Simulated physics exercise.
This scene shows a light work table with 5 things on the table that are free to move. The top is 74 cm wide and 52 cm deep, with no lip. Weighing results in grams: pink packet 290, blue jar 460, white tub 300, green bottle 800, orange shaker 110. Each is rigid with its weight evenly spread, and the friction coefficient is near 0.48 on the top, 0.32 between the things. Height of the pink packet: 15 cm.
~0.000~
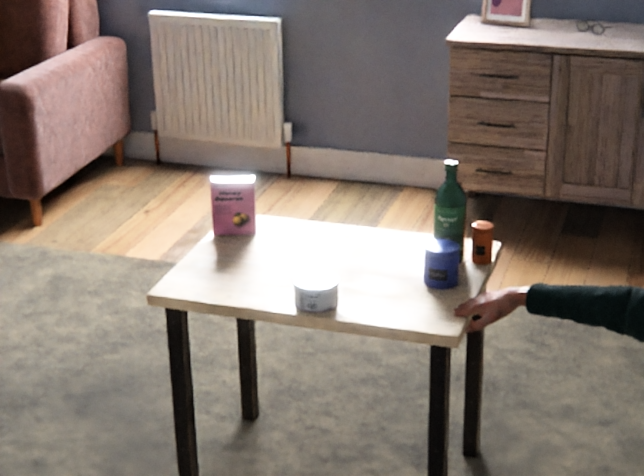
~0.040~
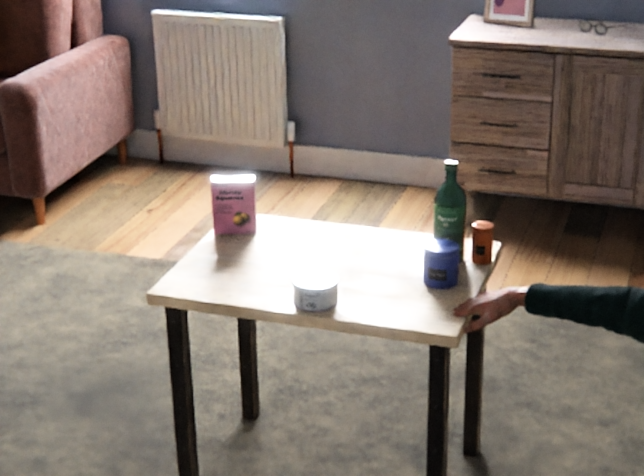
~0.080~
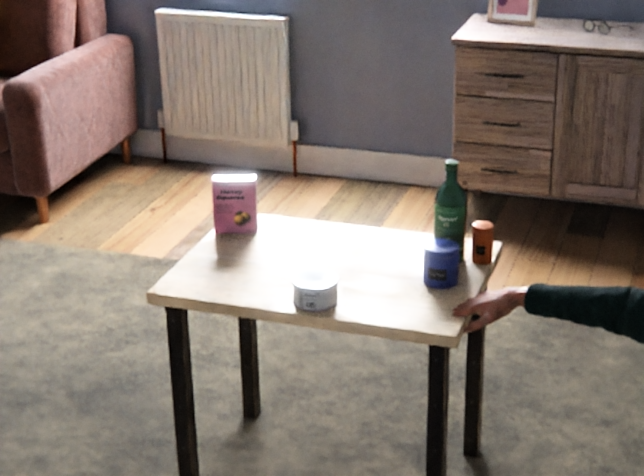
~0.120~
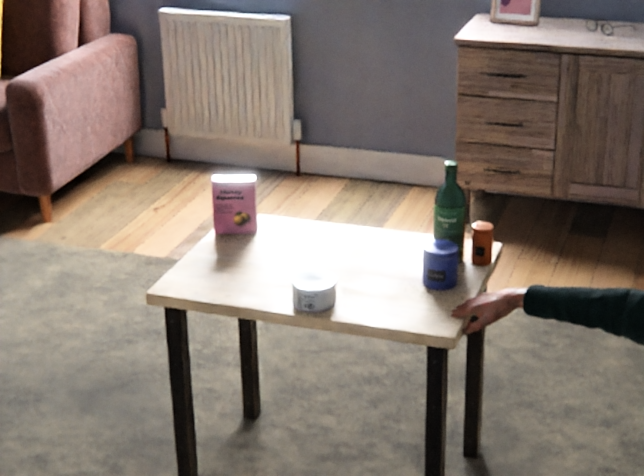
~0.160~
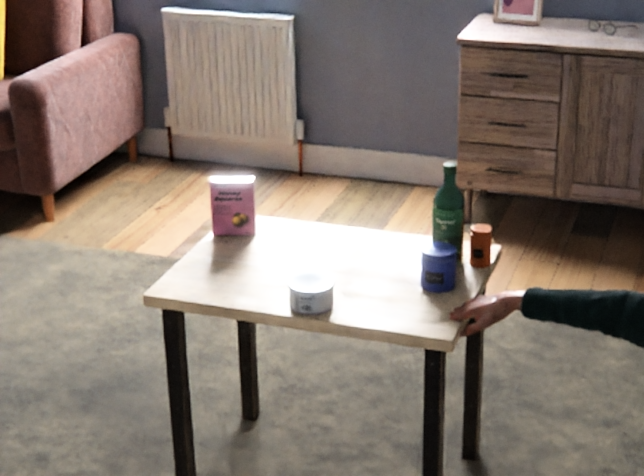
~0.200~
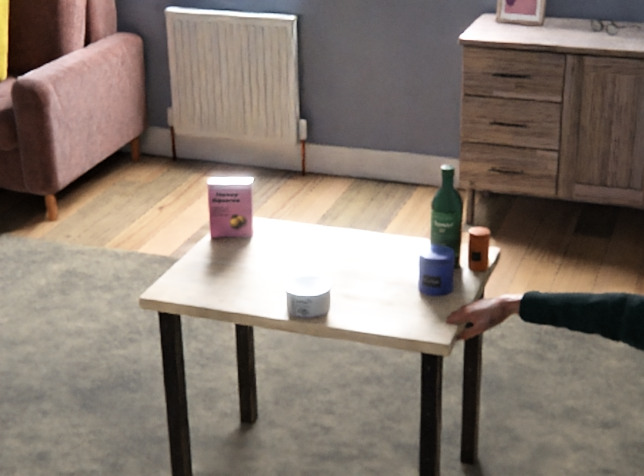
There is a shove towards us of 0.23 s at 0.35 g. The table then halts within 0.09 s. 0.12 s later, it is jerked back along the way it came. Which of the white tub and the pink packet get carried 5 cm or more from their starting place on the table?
Result: White tub: Still near start; pink packet: Gone from start.
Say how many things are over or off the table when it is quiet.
The answer: 2.
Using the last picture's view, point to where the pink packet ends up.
End position: Roughly (232, 240).
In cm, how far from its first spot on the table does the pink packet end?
Displacement: Approx. 12 cm.
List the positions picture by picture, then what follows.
White tub (316, 291); pink packet (234, 206), in the first picture.
Orange shaker (482, 243); blue jar (441, 264), in the second picture.
Green bottle (451, 211); orange shaker (482, 243), in the third picture.
Table 1 cm from its start; blue jar (440, 265); green bottle (450, 212), in the fourth picture.
Table 2 cm from its start; orange shaker (481, 246); blue jar (438, 267), in the fifth picture.
Table 3 cm from its start; white tub (308, 296); pink packet (231, 208), in the sixth picture.
After 0.50 s, table 13 cm from its start; pink packet 45° off upright near (213, 234); white tub moved 3 cm near (288, 321); green bottle 34° off upright.
After 0.90 s, pink packet on its side near (232, 240); green bottle on its side; blue jar moved 6 cm.
In the end (3.5 s), toppled on the table, pink packet and green bottle; not toppled but over 5 cm from the start, blue jar; the other 2 under 5 cm from the start. In the last view, white tub near (313, 290), pink packet near (232, 240).
